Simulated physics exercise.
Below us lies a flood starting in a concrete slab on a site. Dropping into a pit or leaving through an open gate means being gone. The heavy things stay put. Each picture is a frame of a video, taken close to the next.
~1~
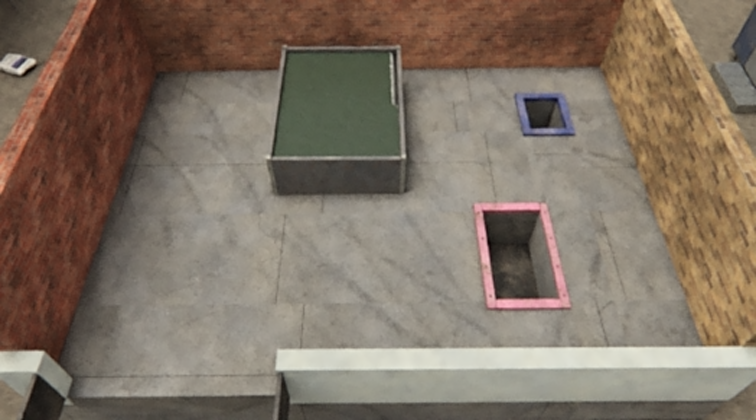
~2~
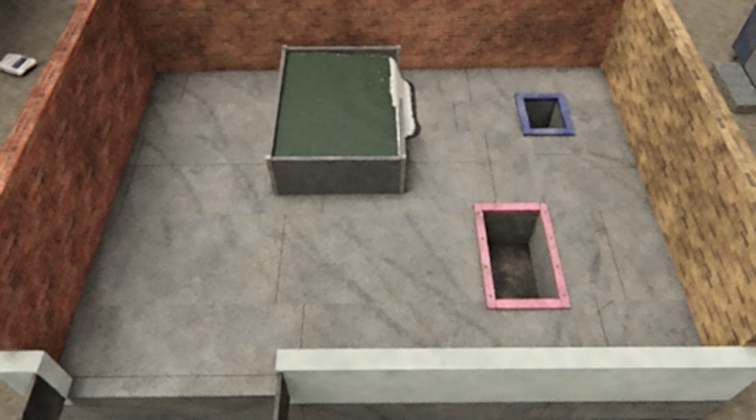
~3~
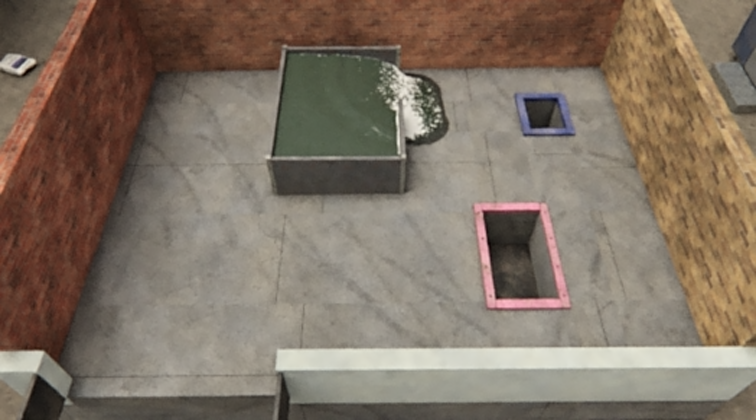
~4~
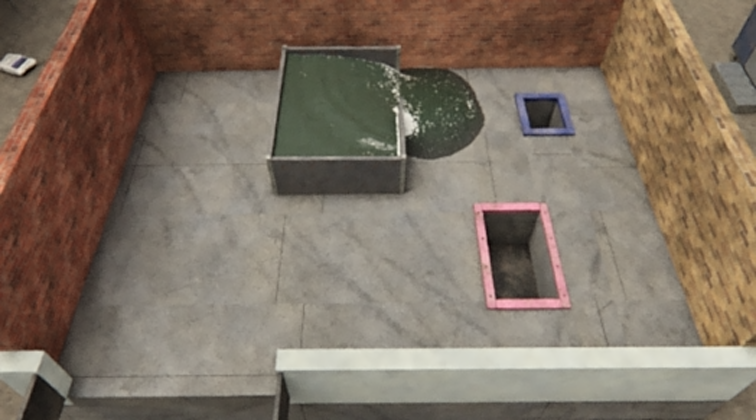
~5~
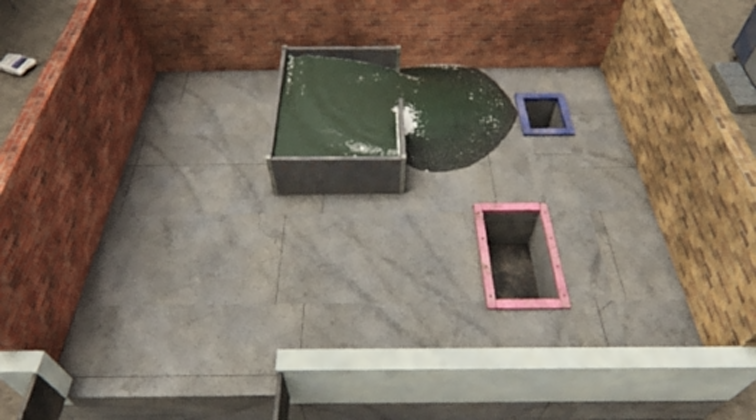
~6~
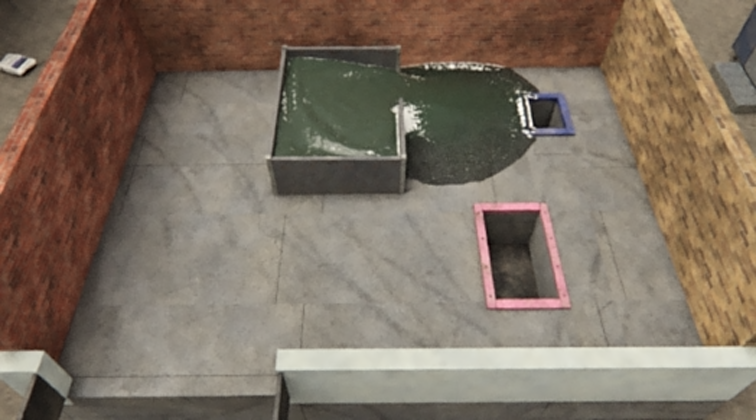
Dark green water pouring from the right side of an open tank, spreading rightward across a concrete slab to a blue-rimmed pit.
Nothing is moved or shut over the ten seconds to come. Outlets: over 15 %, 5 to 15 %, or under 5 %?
Result - gate: Under 5 %, blue pit: Over 15 %, pink pit: 5 to 15 %.
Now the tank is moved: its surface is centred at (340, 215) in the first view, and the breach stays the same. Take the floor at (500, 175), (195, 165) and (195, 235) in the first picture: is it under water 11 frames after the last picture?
Going through the three spots, I'd say swamped, high and dry, high and dry.
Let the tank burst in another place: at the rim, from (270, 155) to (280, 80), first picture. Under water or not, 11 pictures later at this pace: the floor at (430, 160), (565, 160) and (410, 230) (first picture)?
First spot spared, second spot spared, third spot spared.
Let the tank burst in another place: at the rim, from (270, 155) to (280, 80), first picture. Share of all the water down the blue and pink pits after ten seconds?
Result - blue: 0 %; pink: 0 %.
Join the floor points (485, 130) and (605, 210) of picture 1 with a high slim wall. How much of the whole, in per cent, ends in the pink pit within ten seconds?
Share for pink - 4 in a hundred.
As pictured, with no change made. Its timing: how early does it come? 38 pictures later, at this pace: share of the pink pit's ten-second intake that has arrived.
Something like 30 in a hundred.
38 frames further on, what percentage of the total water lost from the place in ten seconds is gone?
Near 70 in a hundred, I reckon.
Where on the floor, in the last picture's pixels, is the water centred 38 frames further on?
The centre of mass sits at about (464, 174).
A moment on, water covers 20 % of the floor; the gate 0 %, the blue pit 3 %, the pink pit 0 %.
Next, water covers 25 % of the floor; the gate 0 %, the blue pit 7 %, the pink pit 0 %.
Then, water covers 35 % of the floor; the gate 0 %, the blue pit 13 %, the pink pit 0 %.
Later, water covers 55 % of the floor; the gate 0 %, the blue pit 21 %, the pink pit 2 %.
In the end, water covers 85 % of the floor; the gate 1 %, the blue pit 25 %, the pink pit 7 %.
